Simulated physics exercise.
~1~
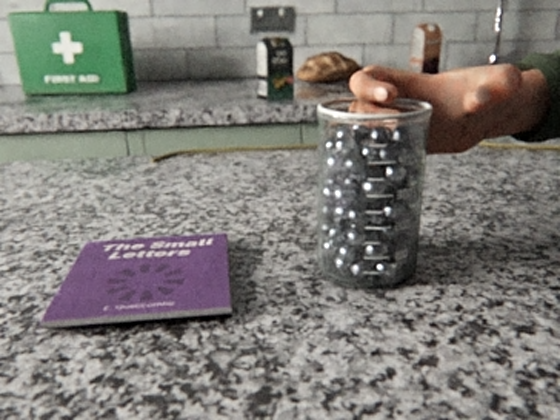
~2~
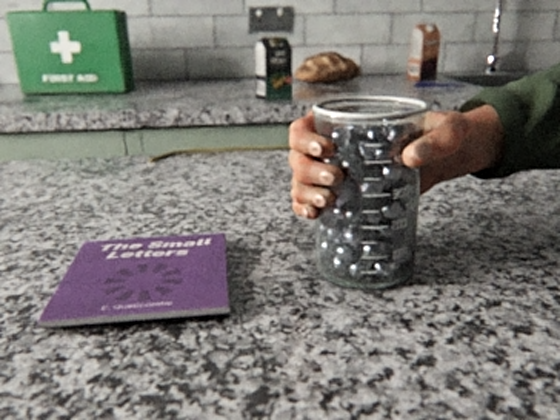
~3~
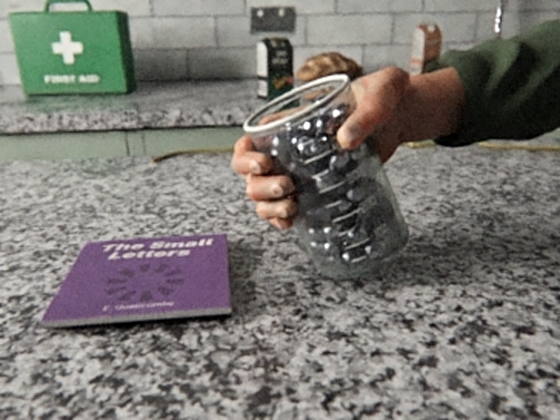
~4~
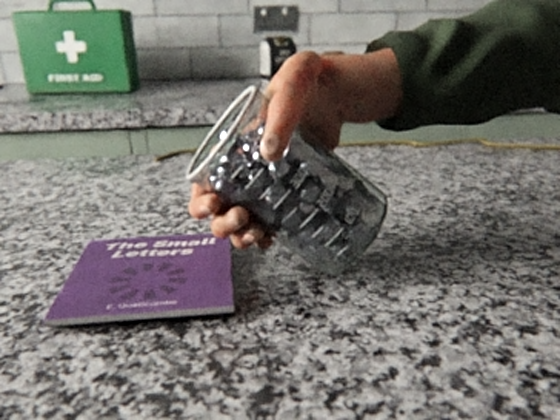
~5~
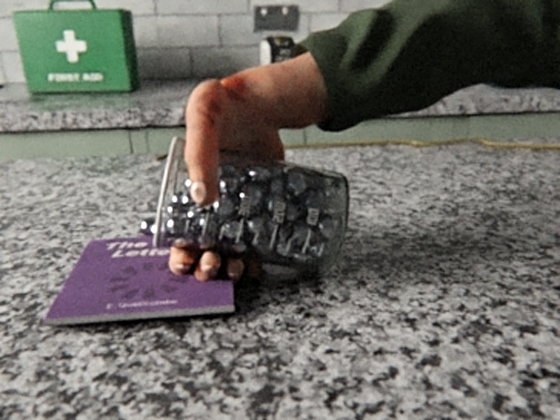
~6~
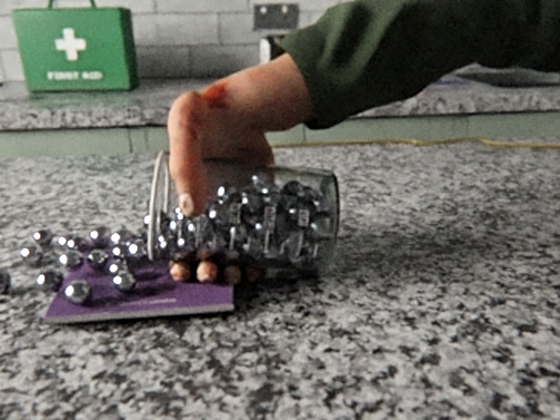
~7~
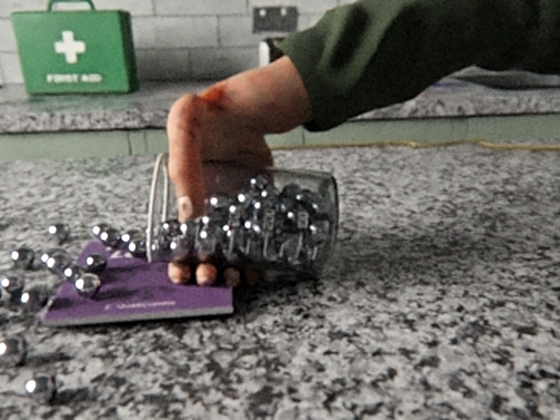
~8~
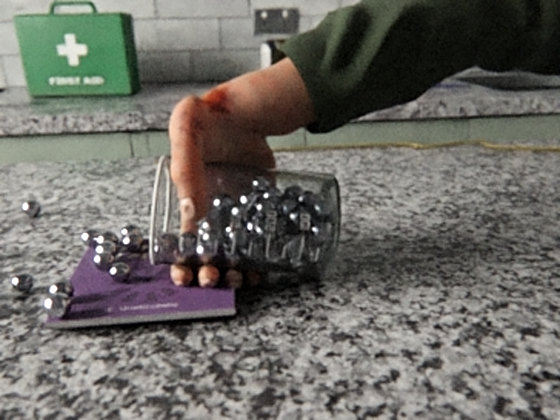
A clear beaker of shiny steel balls was gripped by a hand and tipped left until it lay nearly flat against a purple book, spilling some balls across the cover and counter while most stayed inside, the hand still holding it.
